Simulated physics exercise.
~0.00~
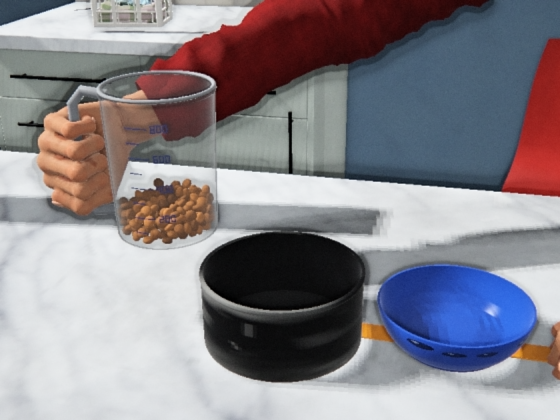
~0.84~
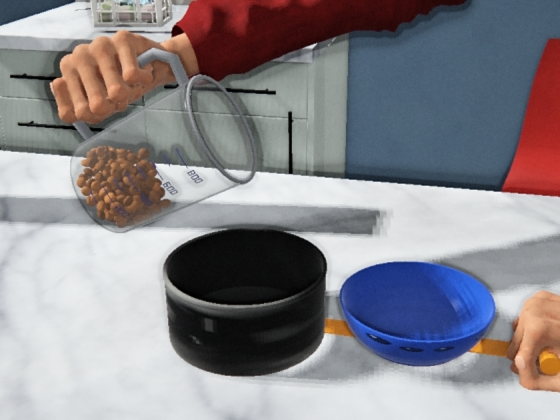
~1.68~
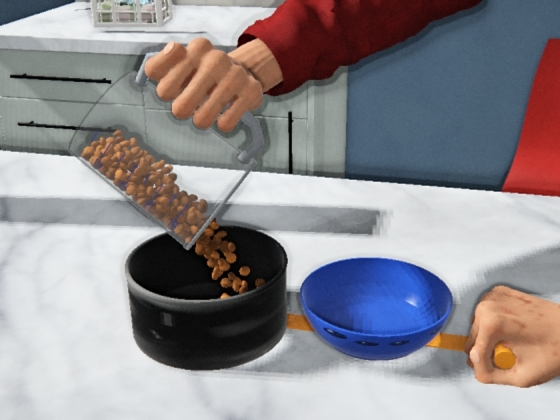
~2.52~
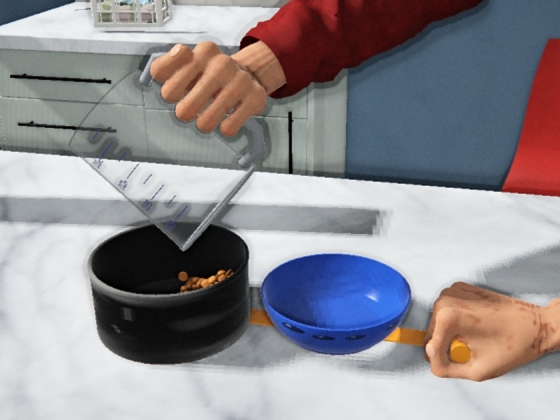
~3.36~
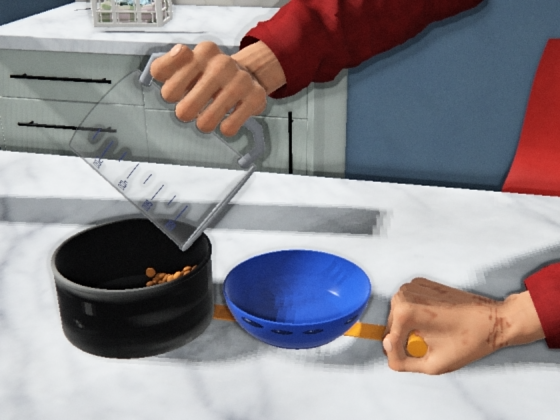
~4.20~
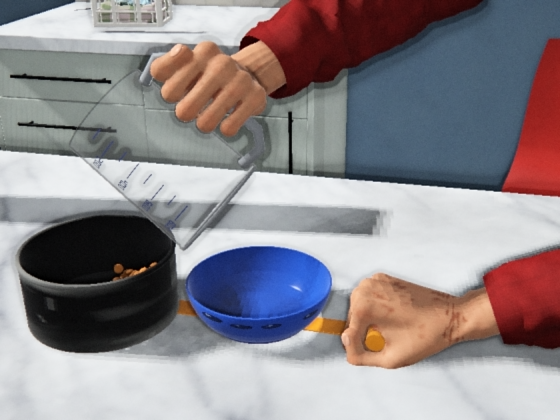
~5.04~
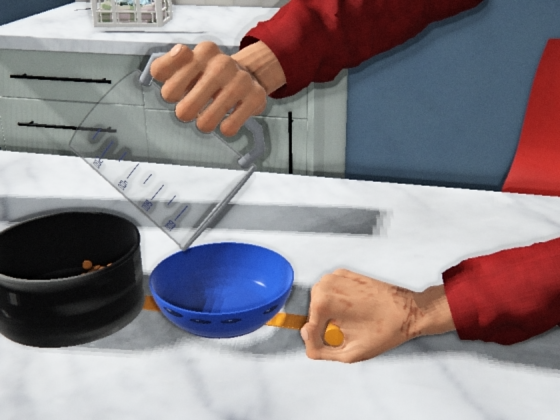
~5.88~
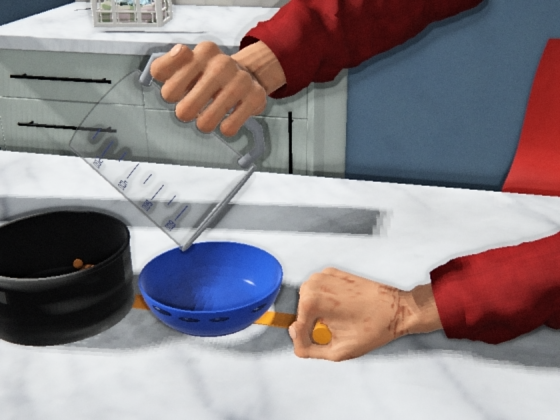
On a marble kitchen counter, one hand tipped a clear jug of brown kibble over a black pot until the jug was empty, while another hand slid the pot and a blue bowl left, ending with the kibble in the pot and the bowl empty.
